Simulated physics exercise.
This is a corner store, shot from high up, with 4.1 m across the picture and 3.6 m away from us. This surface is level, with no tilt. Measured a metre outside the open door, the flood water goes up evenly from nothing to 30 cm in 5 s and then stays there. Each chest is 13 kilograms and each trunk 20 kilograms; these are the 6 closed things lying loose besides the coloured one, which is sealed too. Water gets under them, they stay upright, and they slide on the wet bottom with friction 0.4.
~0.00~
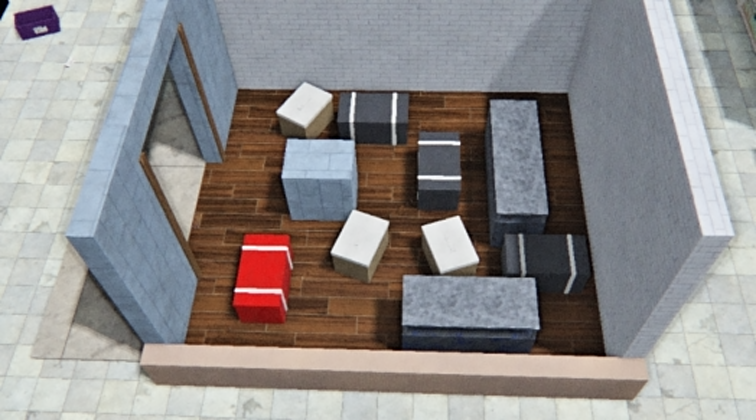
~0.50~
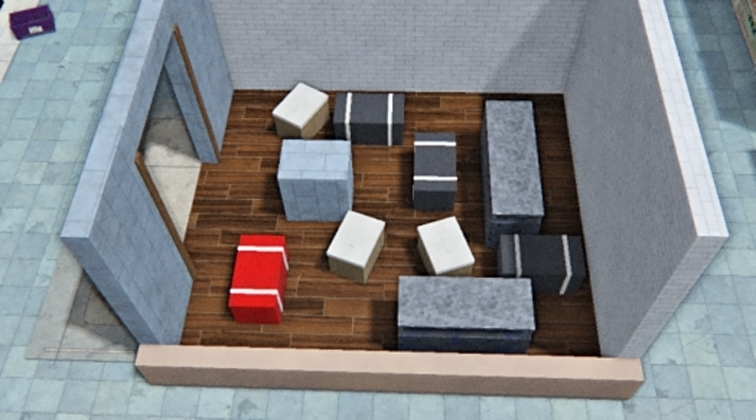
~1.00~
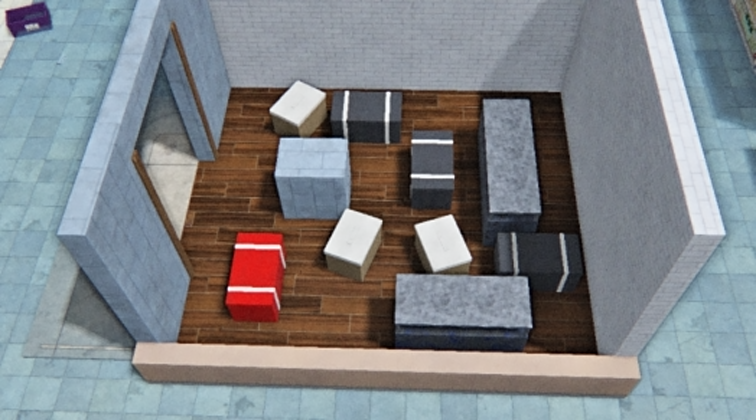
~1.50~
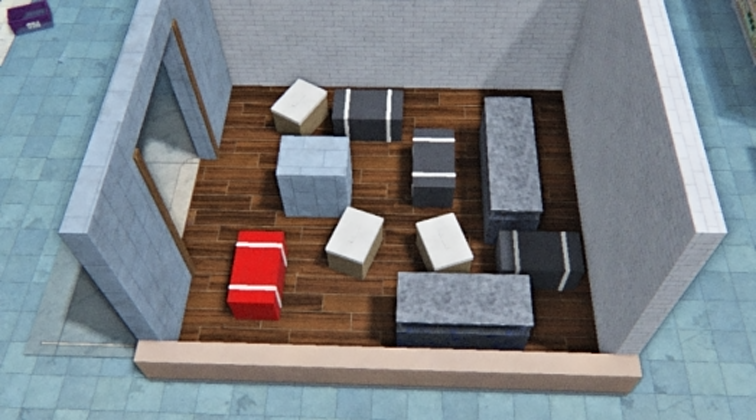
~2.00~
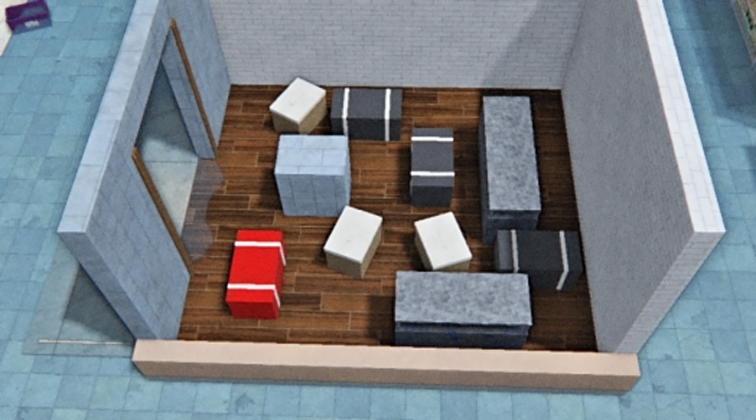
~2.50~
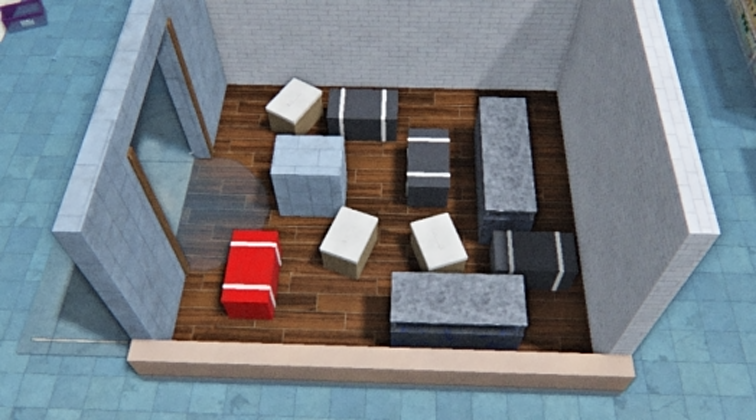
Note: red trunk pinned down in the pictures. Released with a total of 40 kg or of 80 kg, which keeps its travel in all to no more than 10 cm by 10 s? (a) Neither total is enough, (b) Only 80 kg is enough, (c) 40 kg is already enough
Answer: A.
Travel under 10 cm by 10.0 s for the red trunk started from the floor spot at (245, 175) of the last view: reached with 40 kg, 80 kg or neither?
Outcome - failure with both.
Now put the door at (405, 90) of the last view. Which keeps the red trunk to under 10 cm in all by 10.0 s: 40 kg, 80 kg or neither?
Both fall short.
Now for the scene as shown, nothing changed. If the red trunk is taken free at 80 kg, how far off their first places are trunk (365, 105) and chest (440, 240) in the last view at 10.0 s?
Net displacement, in order: 200 cm; 40 cm.
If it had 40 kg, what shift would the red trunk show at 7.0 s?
100 cm.
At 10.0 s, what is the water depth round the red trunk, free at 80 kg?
Something like 17 centimetres.
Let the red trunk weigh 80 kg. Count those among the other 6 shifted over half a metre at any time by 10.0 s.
Counting them up, I find 4.
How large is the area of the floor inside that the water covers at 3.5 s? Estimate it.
Close to 2.0 m2, I'd say.
After 3.5 s the red trunk would be 0 cm from its start with 40 kg and 0 cm from its start with 80 kg; 3 cm of water round it then.
After 4.5 s the red trunk would be 8 cm from its start with 40 kg and 0 cm from its start with 80 kg; 7 cm of water round it then.
After 7.0 s the red trunk would be 93 cm from its start with 40 kg and 29 cm from its start with 80 kg; 12 cm of water round it then.
After 10.0 s the red trunk would be 55 cm from its start with 40 kg and 92 cm from its start with 80 kg; 17 cm of water round it then.
